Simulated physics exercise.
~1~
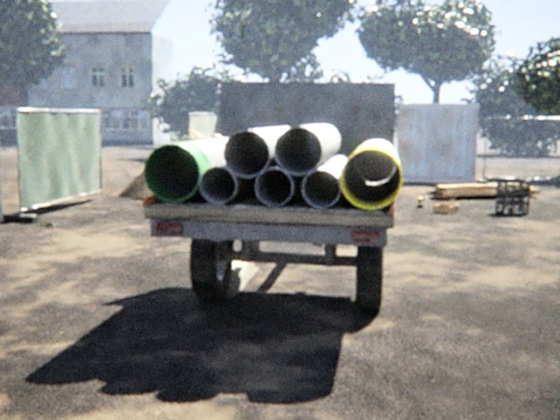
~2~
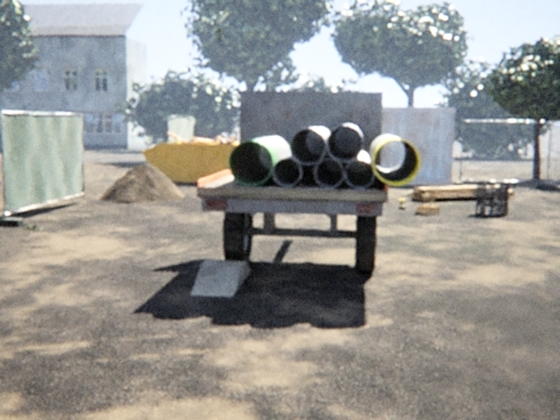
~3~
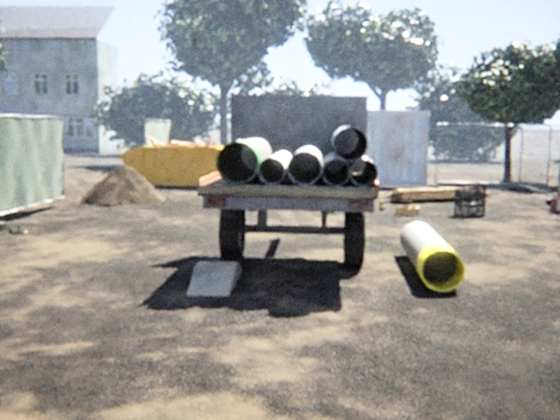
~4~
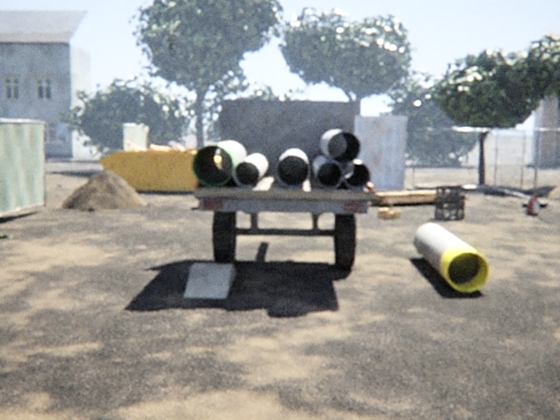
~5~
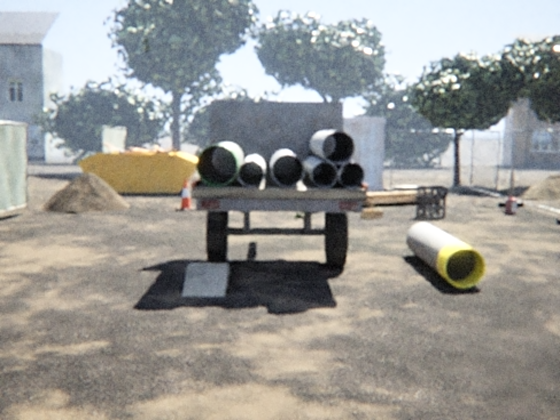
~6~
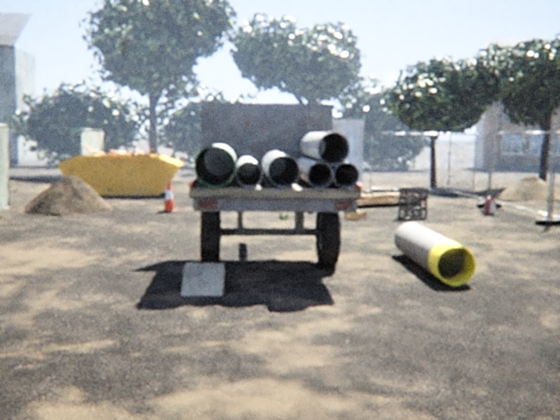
On a dusty yard, a trailer of loose pipes jolts, the yellow-ended one dropping off right while the green-marked one stays aboard.
